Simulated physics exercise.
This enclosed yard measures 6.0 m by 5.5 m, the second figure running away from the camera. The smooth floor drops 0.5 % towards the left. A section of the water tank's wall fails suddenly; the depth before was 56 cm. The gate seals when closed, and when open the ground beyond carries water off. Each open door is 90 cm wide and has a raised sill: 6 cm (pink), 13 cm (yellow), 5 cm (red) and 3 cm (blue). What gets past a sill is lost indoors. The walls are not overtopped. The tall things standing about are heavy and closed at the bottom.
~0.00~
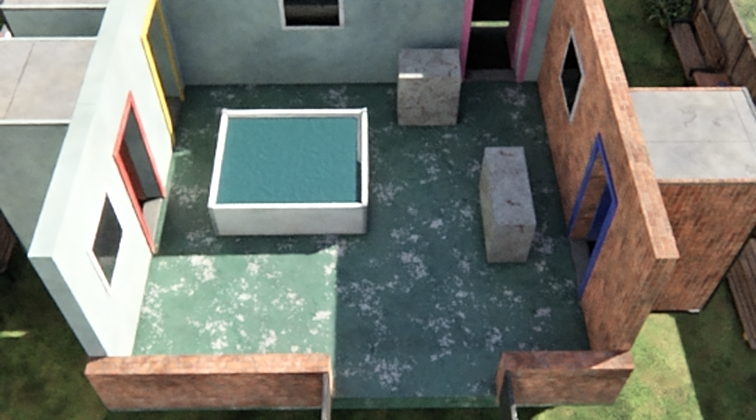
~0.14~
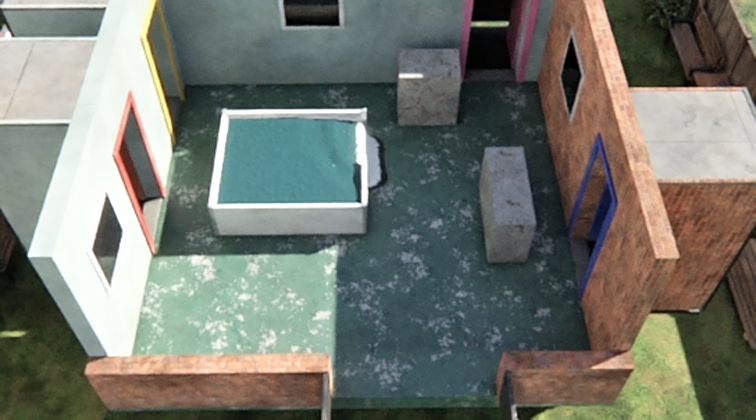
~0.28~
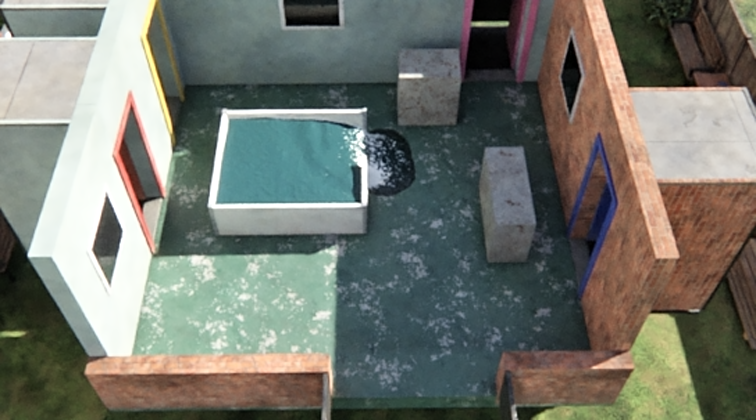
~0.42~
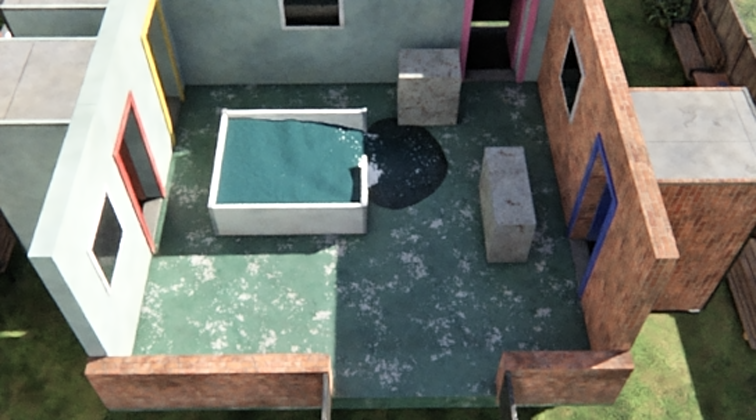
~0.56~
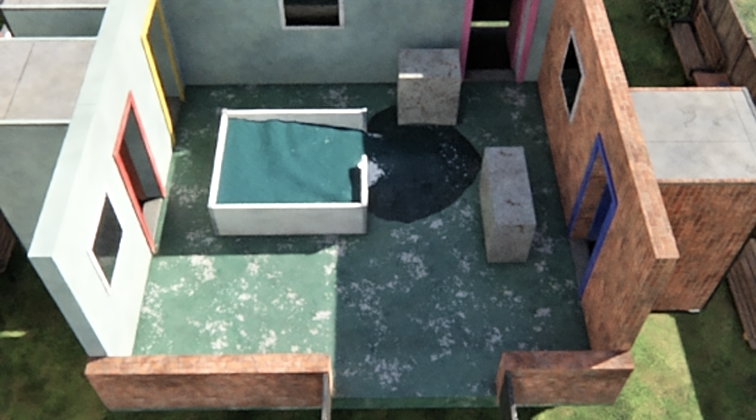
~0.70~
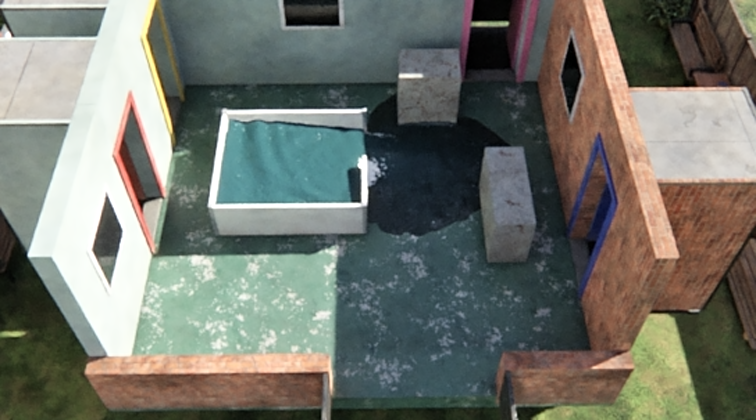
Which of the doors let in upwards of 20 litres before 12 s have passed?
Within that time: At the pink door it passes the limit; at the yellow door it keeps below the limit; at the red door it keeps below the limit; at the blue door it passes the limit.
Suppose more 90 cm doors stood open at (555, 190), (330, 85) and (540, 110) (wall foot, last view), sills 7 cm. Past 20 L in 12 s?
In turn: Above, under, past it.
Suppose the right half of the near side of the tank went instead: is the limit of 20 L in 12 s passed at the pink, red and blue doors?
Then: Pink below, red below, blue not over.
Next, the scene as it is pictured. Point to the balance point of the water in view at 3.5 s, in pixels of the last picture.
Around (391, 179).
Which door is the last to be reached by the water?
The red one.
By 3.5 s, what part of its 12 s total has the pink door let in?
Some 20 per cent by then.
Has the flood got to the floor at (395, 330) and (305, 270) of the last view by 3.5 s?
In that order: Under water, not reached.
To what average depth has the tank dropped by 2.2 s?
About 34 cm.
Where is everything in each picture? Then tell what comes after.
In the first frame, still water, 56 cm deep, in the water tank at (292, 160).
In the second frame, the front is at (373, 185), 0.5 m from the gap at (363, 154); 0.2 m2 of floor is under water; 56 cm left at the back of the water tank.
In the third frame, water pours out at (363, 155) and has run 0.8 m, to (404, 185); typically 9 cm deep outside, 56 cm at the water tank's back.
In the fourth frame, the front is at (442, 170), 1.2 m from the gap at (363, 155); 1.6 m2 of floor is under water; 56 cm left at the back of the water tank.
In the fifth frame, the front is at (475, 164), 1.8 m from the gap at (363, 155); 2.6 m2 of floor is under water; 56 cm left at the back of the water tank.
In the sixth frame, water pours out at (363, 155) and has run 2.3 m, to a hidden place; typically 4 cm deep outside, 55 cm at the water tank's back.
After 1.4 s water covers 20 % of the floor and is deepest (29 cm) near (376, 159); pink door not reached, yellow door not reached, red door not reached, blue door not reached.
After 2.2 s water covers 30 % of the floor and is deepest (32 cm) near (545, 149); pink door 8 cm at the sill, 0 L in, yellow door not reached, red door not reached, blue door 2 cm at the sill, 0 L in.
After 3.5 s water covers 50 % of the floor and is deepest (24 cm) near (533, 86); pink door 15 cm at the sill, 33 L in, yellow door not reached, red door not reached, blue door 5 cm at the sill, 0 L in.
After 7.0 s water covers 80 % of the floor and is deepest (14 cm) near (575, 377); pink door 11 cm at the sill, 123 L in, yellow door 10 cm at the sill, 0 L in, red door 2 cm at the sill, 0 L in, blue door 6 cm at the sill, 22 L in.
After 12.0 s water covers 95 % of the floor and is deepest (9 cm) near (127, 383); pink door 6 cm at the sill, 154 L in, yellow door 7 cm at the sill, 0 L in, red door 6 cm at the sill, 3 L in, blue door 4 cm at the sill, 38 L in.
